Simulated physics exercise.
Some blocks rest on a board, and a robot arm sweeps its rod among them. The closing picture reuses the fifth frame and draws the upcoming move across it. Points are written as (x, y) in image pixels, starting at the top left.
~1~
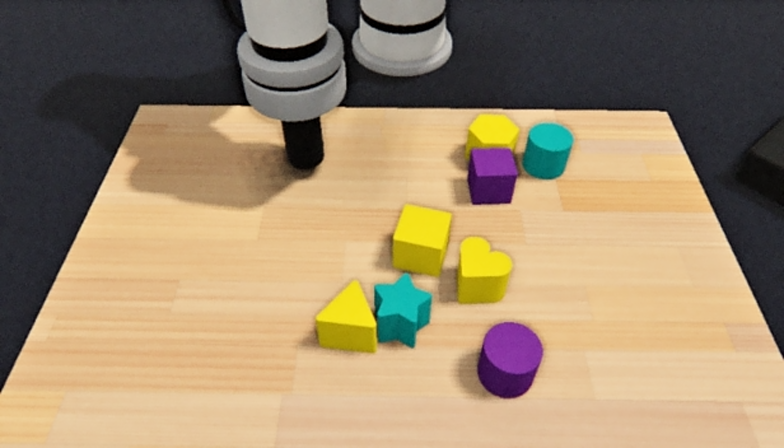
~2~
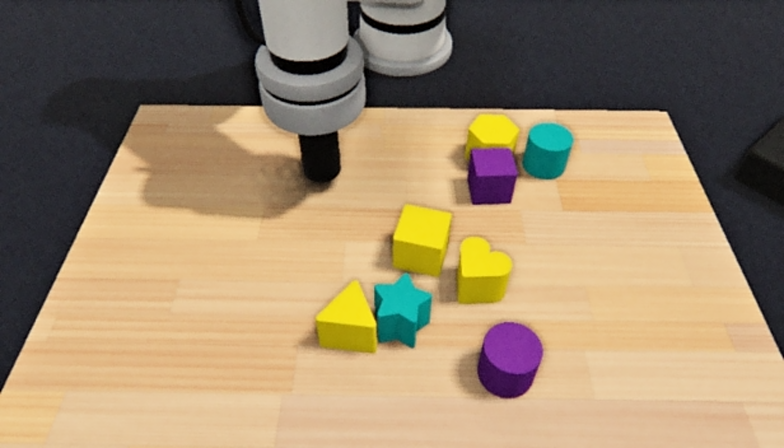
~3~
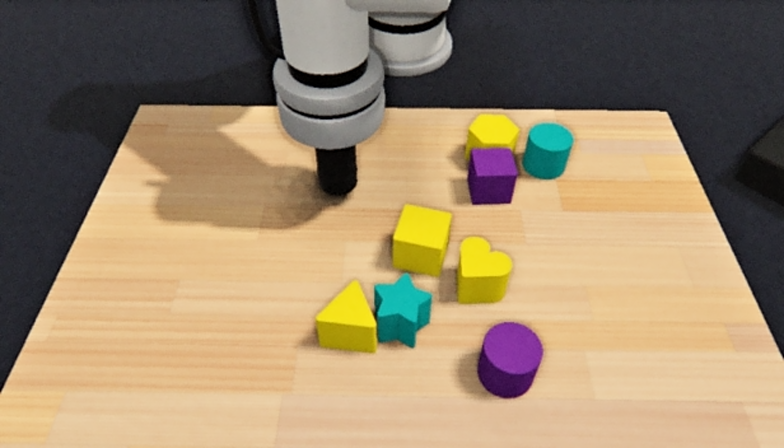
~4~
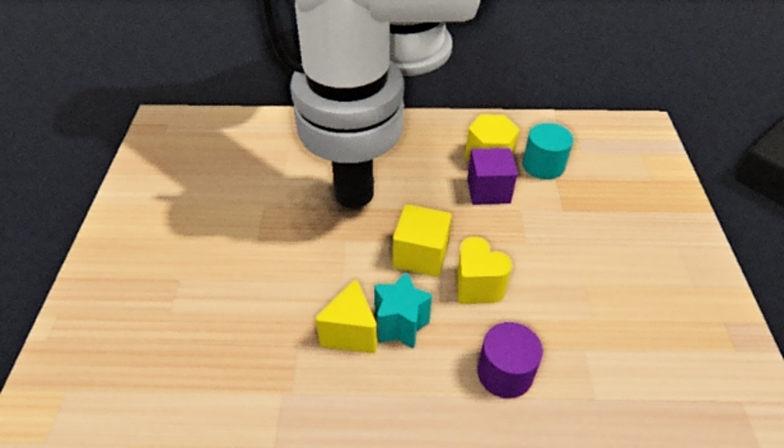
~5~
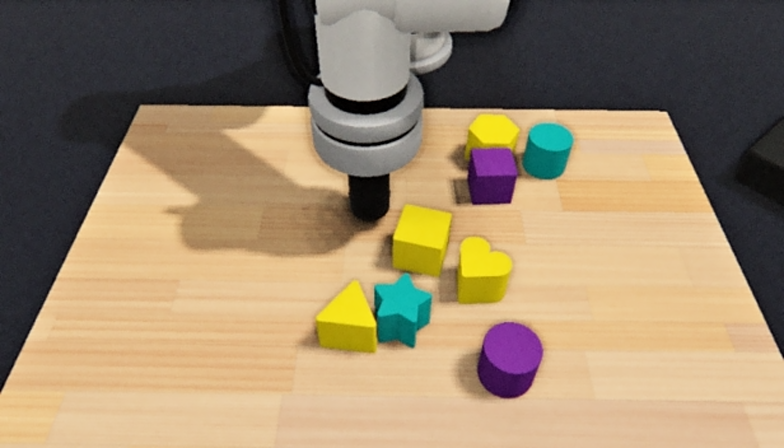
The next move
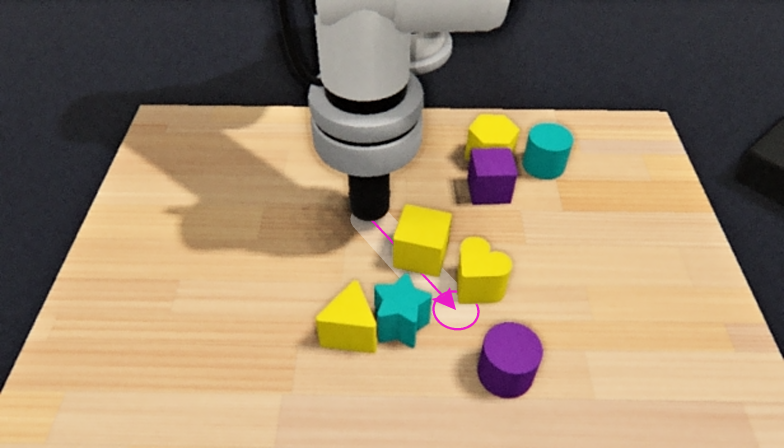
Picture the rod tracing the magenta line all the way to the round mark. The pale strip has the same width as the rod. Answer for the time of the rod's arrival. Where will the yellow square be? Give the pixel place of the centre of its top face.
Most likely (513, 287).
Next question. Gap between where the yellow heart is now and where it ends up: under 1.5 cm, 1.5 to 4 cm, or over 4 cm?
Displaced more than 4 cm.
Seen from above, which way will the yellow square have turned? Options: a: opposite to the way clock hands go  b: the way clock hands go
Choice a: Opposite to the way clock hands go.
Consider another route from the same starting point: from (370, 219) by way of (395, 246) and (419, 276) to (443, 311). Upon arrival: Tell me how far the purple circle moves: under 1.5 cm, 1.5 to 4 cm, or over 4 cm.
Offset: Below 1.5 cm.
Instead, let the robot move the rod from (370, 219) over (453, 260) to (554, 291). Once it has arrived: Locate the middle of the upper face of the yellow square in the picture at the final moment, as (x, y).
The middle of its top is at (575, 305).
The drawn path runs from (370, 219) to (456, 310).
On the path given first. One third of the way, rod (398, 236); yellow square (440, 238).
Two thirds of the way, rod (426, 267); yellow square (477, 264); yellow heart (526, 280).
At the end, rod (457, 299); turquoise star block not moved; yellow square (513, 287), turned 25° anticlockwise; yellow heart (566, 294).
